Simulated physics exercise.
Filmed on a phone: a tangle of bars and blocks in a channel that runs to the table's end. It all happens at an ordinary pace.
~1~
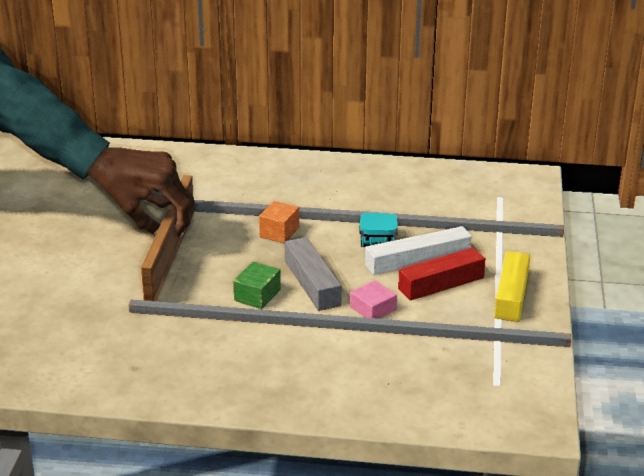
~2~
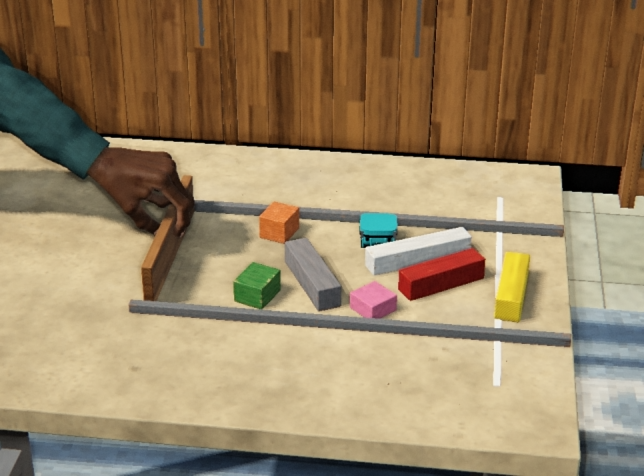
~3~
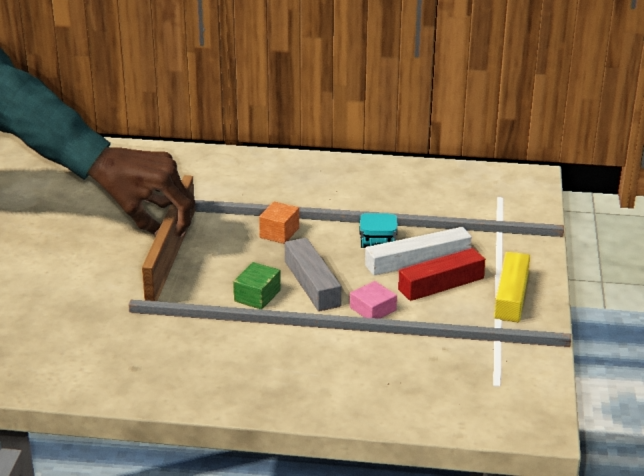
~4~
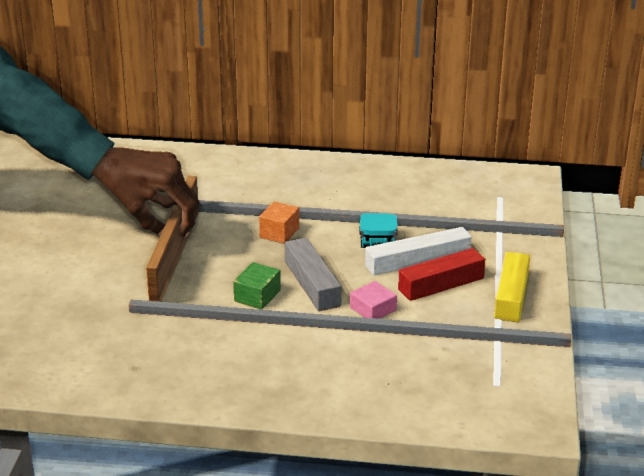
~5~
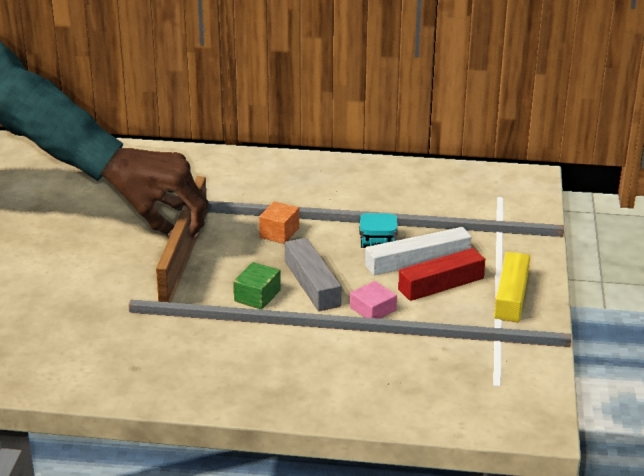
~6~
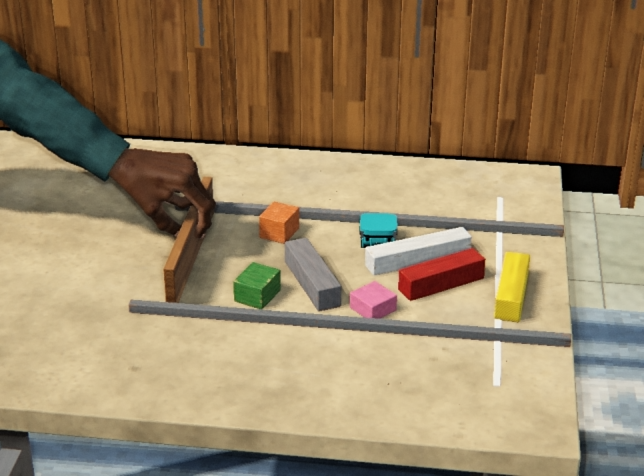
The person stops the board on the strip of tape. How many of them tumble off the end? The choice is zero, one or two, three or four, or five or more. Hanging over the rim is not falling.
Here the number that fall off is three or four.
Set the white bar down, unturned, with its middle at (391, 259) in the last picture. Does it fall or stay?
It is lost.
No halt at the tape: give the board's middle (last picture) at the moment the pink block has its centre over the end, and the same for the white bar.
About (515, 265), and (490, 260) for the other.
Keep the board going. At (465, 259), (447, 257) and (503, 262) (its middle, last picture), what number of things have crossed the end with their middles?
Place by place, 0, 0 and 3.
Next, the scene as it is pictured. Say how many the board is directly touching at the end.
It touches 3.
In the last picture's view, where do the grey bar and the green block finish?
About (533, 280), and the other about (515, 303).
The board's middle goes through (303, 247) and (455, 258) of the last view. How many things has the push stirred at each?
At the one place 4, at the other 8.
Early on, none off yet; yellow stick at rest near (512, 286); red bar at rest near (442, 274); white bar at rest near (419, 251).
Finally, the number that fall off is three or four; lost, white bar, red bar and yellow stick.
